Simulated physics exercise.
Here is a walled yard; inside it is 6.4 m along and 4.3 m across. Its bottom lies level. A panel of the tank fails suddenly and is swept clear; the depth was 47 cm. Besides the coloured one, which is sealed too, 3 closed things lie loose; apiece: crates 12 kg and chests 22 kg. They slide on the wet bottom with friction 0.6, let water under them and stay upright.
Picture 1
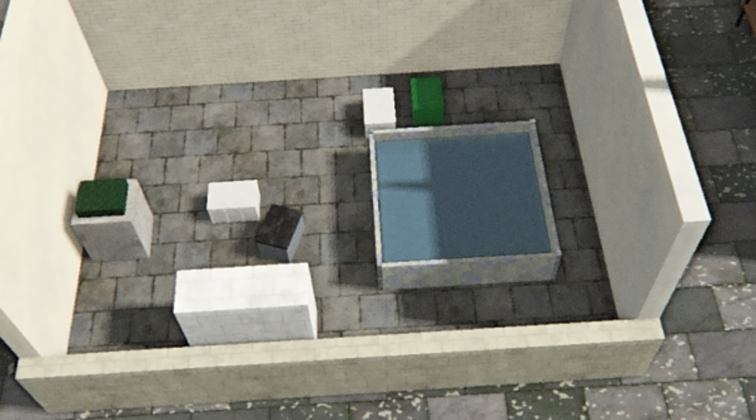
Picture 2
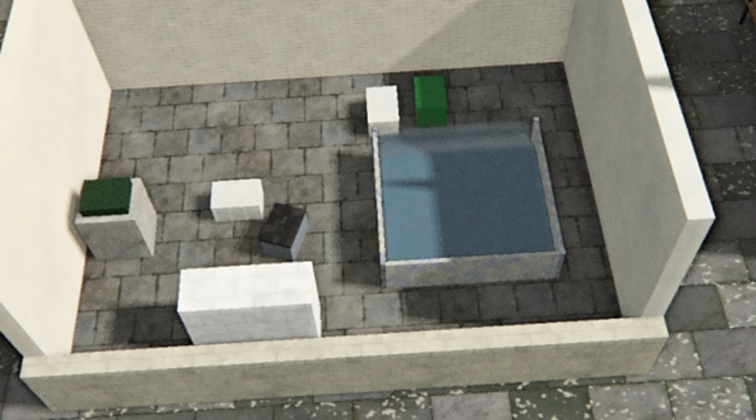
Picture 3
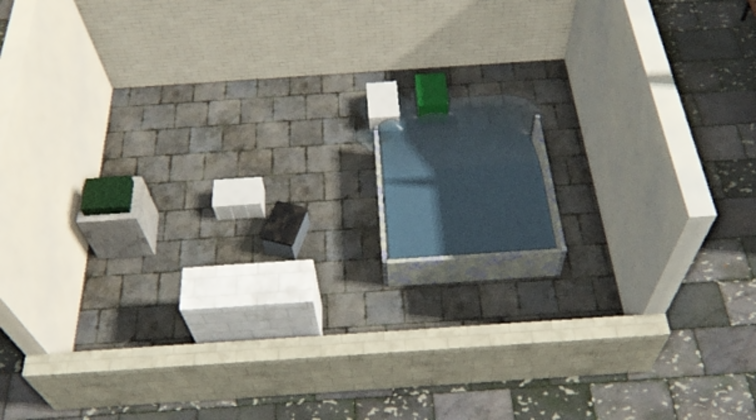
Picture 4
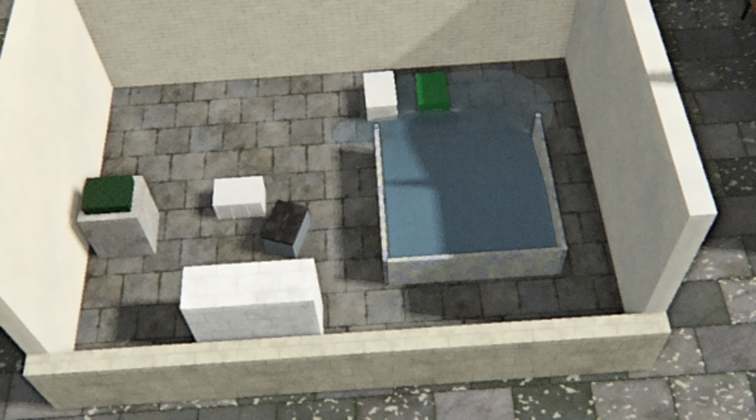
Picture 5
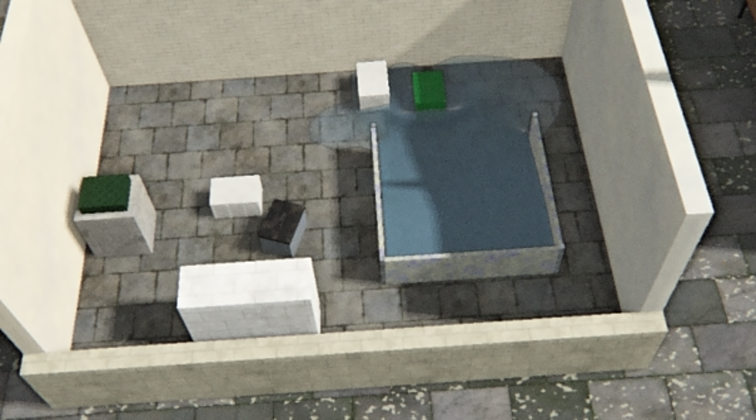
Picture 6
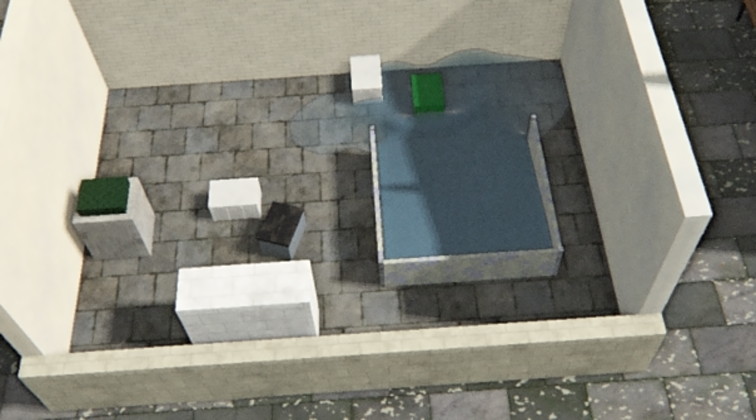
In a walled, paved yard, the far side of a water tank gave way and water spread across the ground behind it, nudging a white block slightly left while the green box beside it barely moved.
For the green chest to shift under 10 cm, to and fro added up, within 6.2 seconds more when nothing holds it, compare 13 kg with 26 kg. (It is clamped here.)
Verdict: Neither weight holds it.
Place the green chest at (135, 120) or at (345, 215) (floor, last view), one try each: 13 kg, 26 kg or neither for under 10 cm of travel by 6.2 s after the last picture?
In that order: Neither is enough; the smaller is enough.
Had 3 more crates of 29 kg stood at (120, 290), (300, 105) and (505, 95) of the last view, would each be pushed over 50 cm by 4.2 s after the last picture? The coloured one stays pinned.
In that order: Short of it, over, more.
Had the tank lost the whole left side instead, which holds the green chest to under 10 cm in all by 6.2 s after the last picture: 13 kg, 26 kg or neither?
Then only the larger load is enough.
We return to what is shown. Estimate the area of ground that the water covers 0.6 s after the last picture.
Some 9.5 m2.
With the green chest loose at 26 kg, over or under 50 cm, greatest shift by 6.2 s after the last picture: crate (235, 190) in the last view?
It is past it.
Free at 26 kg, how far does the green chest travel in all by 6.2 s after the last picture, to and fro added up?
Some 350 cm in all.
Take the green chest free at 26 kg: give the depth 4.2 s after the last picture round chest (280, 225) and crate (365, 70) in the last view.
About 2 and 11 cm.
Then, 0.6 s after the last picture the green chest would be 43 cm from its start with 13 kg and 49 cm from its start with 26 kg; 23 cm of water round it then.
Then, 2.3 s after the last picture the green chest would be 176 cm from its start with 13 kg and 186 cm from its start with 26 kg; 10 cm of water round it then.
Then, 4.2 s after the last picture the green chest would be 343 cm from its start with 13 kg and 275 cm from its start with 26 kg; 5 cm of water round it then.
Then, 6.2 s after the last picture the green chest would be 271 cm from its start with 13 kg and 275 cm from its start with 26 kg; 9 cm of water round it then.
